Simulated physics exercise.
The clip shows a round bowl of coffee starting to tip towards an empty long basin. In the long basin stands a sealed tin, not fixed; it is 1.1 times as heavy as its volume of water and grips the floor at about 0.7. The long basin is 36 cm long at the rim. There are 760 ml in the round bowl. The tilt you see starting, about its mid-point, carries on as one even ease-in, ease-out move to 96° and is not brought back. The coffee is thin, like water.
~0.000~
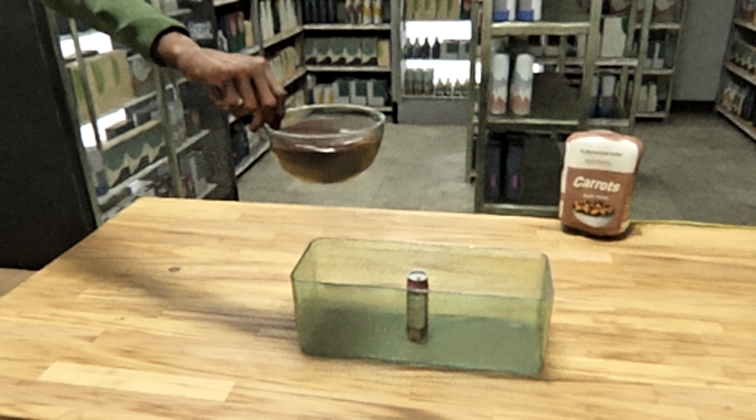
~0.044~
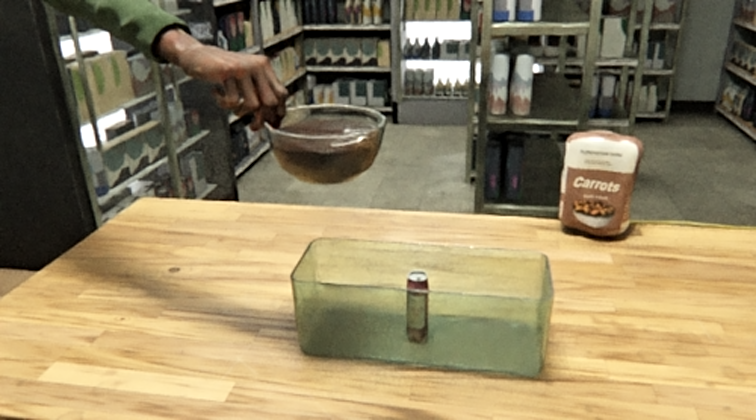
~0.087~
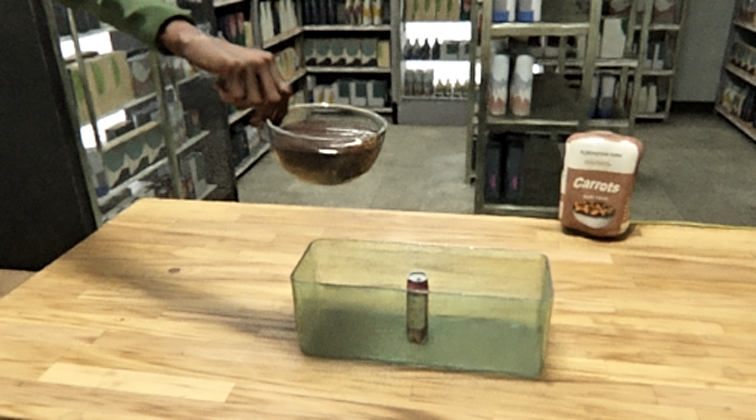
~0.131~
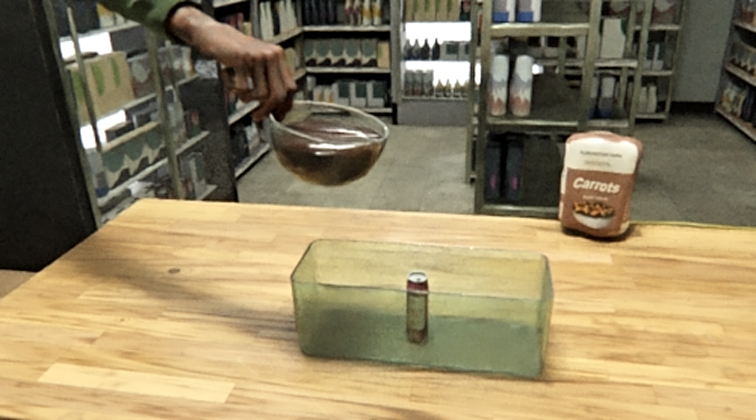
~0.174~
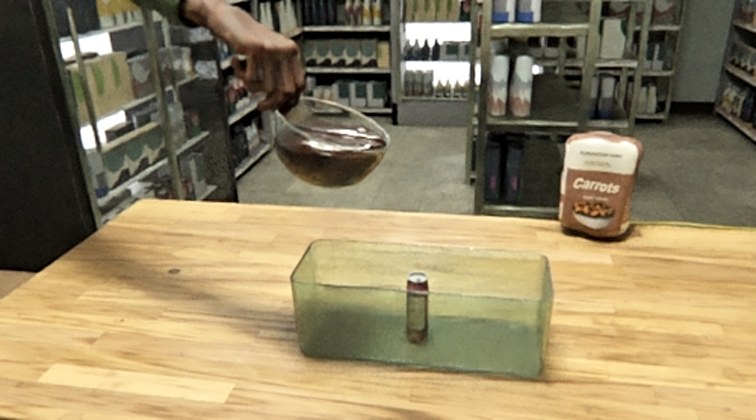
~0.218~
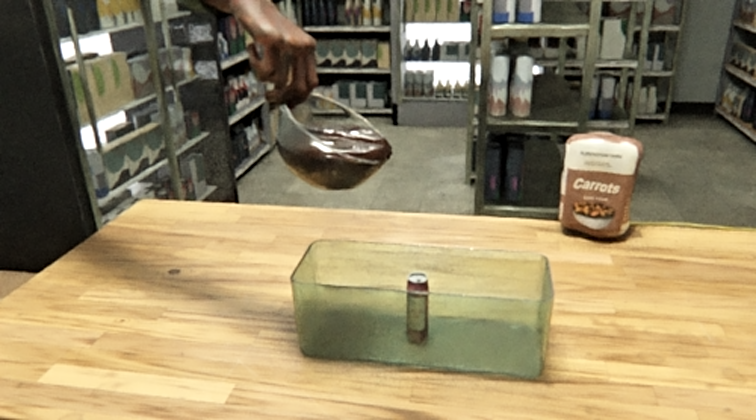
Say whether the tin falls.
It keeps standing.
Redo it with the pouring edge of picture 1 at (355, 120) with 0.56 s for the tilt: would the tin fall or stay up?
Then it falls.
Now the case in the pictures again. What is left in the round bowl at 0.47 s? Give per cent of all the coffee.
Near 22 in a hundred.
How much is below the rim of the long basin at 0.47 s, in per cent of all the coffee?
Near 22 in a hundred.
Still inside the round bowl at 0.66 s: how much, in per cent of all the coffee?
Some 3 per cent.
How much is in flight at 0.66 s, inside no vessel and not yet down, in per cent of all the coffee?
Some 8 per cent.
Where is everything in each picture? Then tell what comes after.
In the first picture, tilt 0°; pouring edge (383, 122); surface from (275, 131) to (381, 133); the long basin's rim runs from (302, 258) to (550, 276); the tin's top is at (418, 278).
In the second picture, tilt 1°; pouring edge (383, 124); surface from (276, 131) to (381, 134).
In the third picture, tilt 6°; pouring edge (385, 129); surface from (277, 130) to (382, 137).
In the fourth picture, tilt 12°; pouring edge (387, 137); surface from (278, 129) to (384, 140).
In the fifth picture, tilt 21°; pouring edge (388, 146); surface from (280, 128) to (387, 143).
In the sixth picture, tilt 32°; pouring edge (388, 158); surface from (283, 131) to (388, 148); 2 per cent is over the edge.
By 0.47 s the tilt is 90° and 22 per cent is still to pour; the tin stands where it began.
By 0.66 s the tilt is 96° and 3 per cent is still to pour; the tin stands where it began.
By 0.85 s the tilt is 96° and 0 per cent is still to pour; the tin stands 1 cm from where it began.
By 1.06 s the tilt is 96° and 0 per cent is still to pour; the tin stands 1 cm from where it began.
At rest the tin stands where it began.
